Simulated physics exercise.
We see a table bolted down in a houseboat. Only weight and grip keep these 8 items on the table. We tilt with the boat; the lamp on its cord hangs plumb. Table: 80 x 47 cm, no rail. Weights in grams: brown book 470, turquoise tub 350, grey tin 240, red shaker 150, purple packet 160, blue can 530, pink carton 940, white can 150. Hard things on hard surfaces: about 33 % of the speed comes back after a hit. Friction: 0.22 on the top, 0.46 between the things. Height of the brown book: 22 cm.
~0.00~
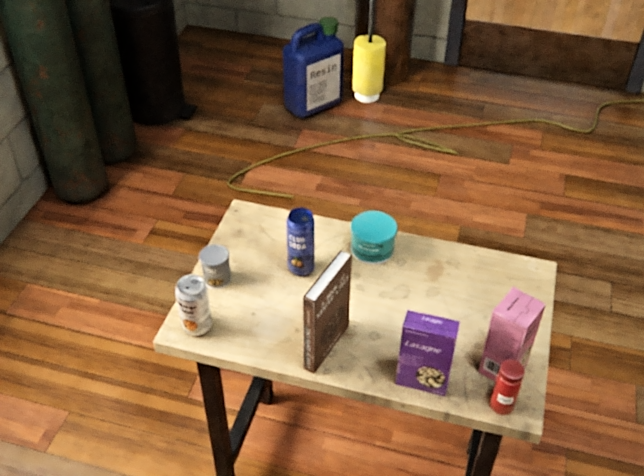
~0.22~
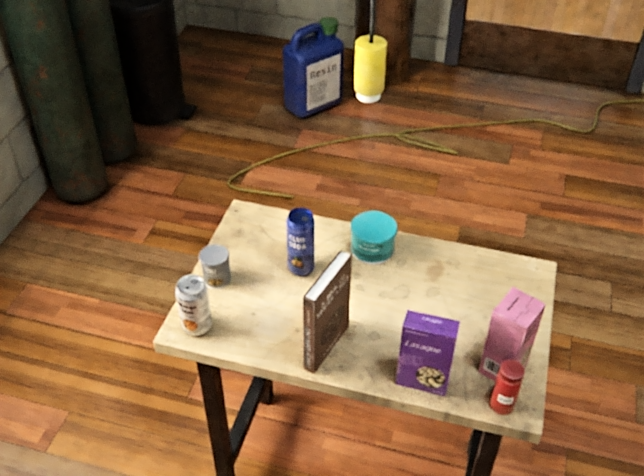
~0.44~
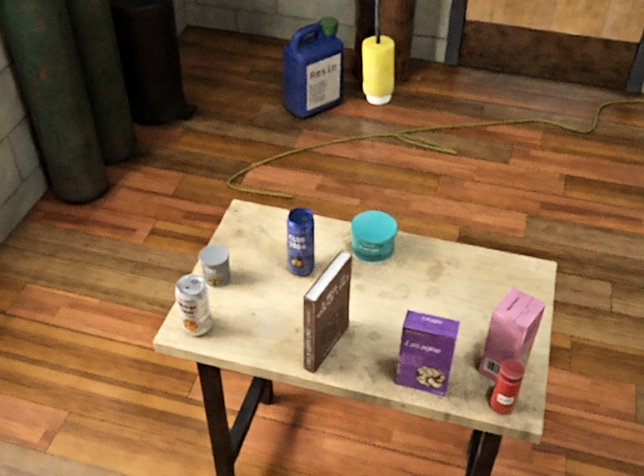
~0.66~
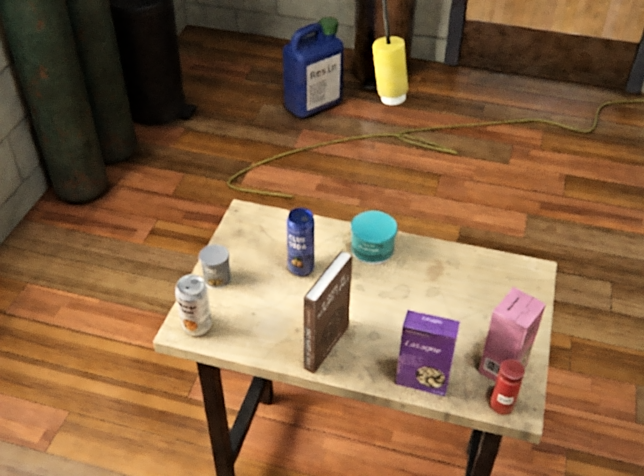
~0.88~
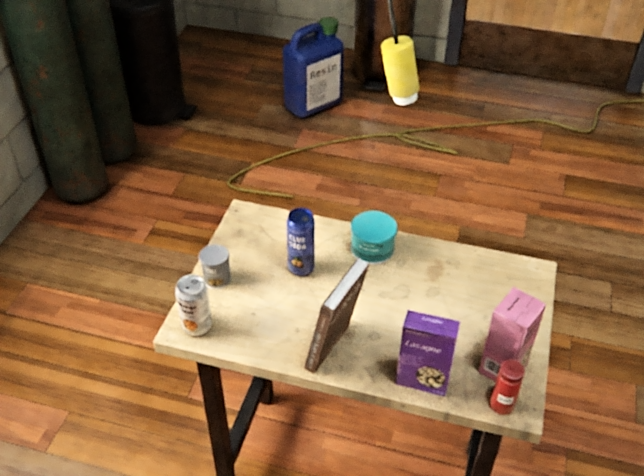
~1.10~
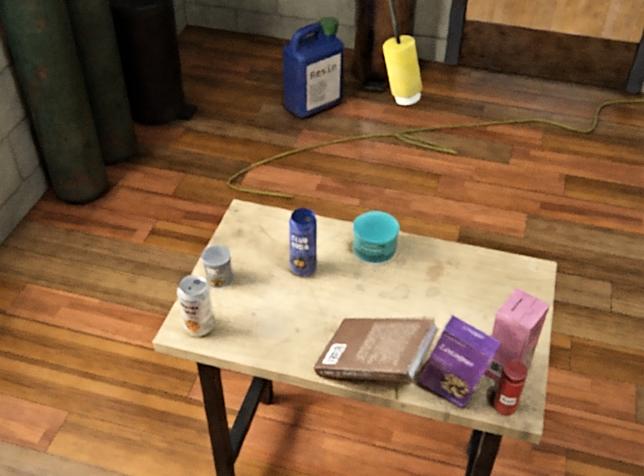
The brown book leans right and topples against the purple packet, while a yellow lamp swings right.
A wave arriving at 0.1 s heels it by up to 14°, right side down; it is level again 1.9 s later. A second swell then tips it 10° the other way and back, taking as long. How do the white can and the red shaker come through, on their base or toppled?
The white can stays upright and the red shaker tips over.
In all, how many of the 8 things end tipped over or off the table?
In all, 3.
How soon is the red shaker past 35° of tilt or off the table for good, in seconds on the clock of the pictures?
At about 1.3 s.
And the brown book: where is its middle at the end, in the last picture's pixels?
At about (435, 378).
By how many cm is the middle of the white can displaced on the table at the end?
About 3 cm.
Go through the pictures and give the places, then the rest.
Boat level; white can (194, 306); red shaker (507, 387), in the first picture.
Boat level; grey tin (216, 267); purple packet (427, 354), in the second picture.
Boat heeled 4°, right side down; blue can (301, 243); pink carton (511, 339), in the third picture.
Boat heeled 9°, right side down; brown book (328, 313); turquoise tub (373, 238), in the fourth picture.
Boat heeled 13°, right side down; brown book (336, 316) 10° off its base; grey tin (216, 267), in the fifth picture.
Boat heeled 14°, right side down; white can (196, 307); red shaker (510, 388), in the sixth picture.
After 1.30 s, boat heeled 12°, right side down; red shaker now off the table; white can moved 2 cm near (203, 308); brown book on its side.
After 1.60 s, boat heeled 5°, right side down; purple packet now off the table; white can moved 3 cm near (207, 309); brown book on its side.
After 1.90 s, boat level; white can moved 3 cm near (207, 309); brown book on its side; pink carton moved 5 cm.
After 2.40 s, boat heeled 4°, left side down; white can moved 3 cm near (207, 309); brown book on its side; pink carton moved 5 cm.
In the end (4.4 s), off the table and tipped over, red shaker and purple packet; toppled on the table, brown book; the other 5 under 5 cm from the start. At the end, from the last picture's camera, white can near (206, 309).
